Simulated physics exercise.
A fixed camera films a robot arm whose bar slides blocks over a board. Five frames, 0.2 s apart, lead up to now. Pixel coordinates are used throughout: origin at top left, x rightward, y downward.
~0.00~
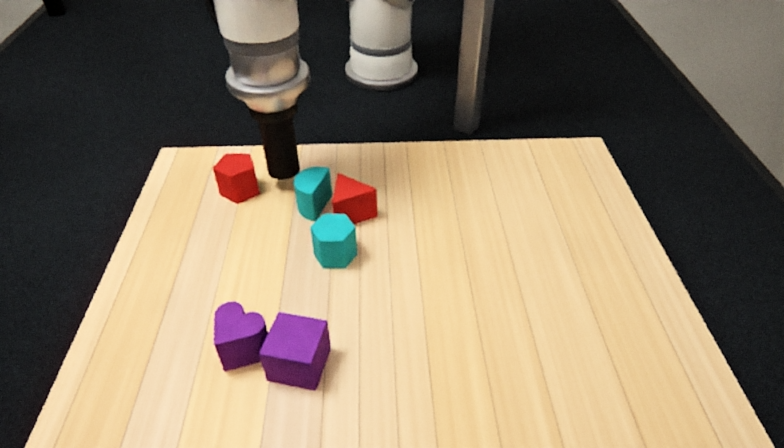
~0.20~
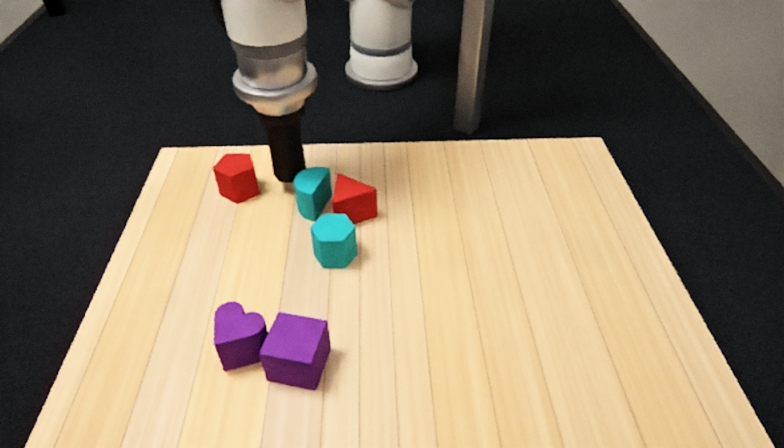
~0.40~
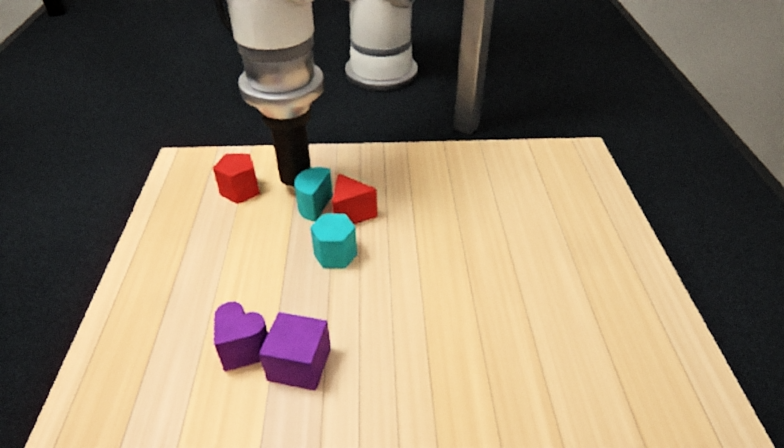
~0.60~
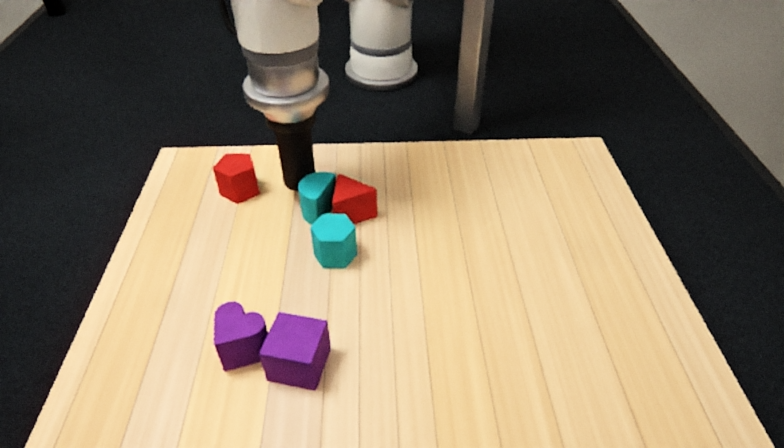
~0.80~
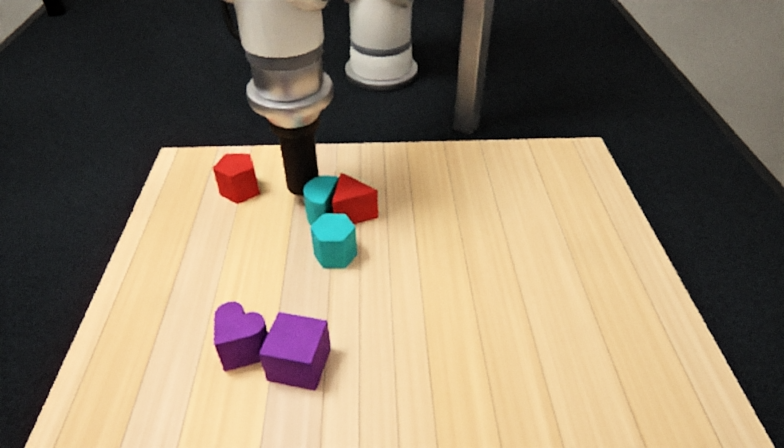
The clip opens on a wooden table with red, turquoise and purple blocks, a robot arm's dark bar lowered behind the turquoise D-shaped block. The arm shifts slightly right and toward the viewer, then nudges that block a little rightward against the red triangular piece, while the other blocks stay still.
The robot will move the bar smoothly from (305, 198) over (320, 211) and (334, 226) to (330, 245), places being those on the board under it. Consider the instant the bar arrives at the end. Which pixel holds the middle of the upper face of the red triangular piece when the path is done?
About (385, 198).
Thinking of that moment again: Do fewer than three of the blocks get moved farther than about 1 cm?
No, it doesn't check out.
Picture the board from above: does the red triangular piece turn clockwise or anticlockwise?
If we look at it from overhead, the red triangular piece pivots counter-clockwise.
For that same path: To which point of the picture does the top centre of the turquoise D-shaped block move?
The answer is (367, 215).
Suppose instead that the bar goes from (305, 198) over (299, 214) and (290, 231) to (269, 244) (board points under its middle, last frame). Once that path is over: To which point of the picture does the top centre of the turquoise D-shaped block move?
Most likely (324, 198).
The first path, step by step. Halfway along, bar at (327, 206); turquoise D-shaped block at (353, 205), turned 30° anticlockwise; turquoise six-sided block at (334, 230), turned 20° clockwise; red triangular piece at (378, 196), turned 20° anticlockwise.
At the end, bar at (329, 233); red pentagonal block still; turquoise D-shaped block at (367, 215), turned 45° anticlockwise; turquoise six-sided block at (333, 246), turned 15° clockwise; red triangular piece at (385, 198), turned 35° anticlockwise.
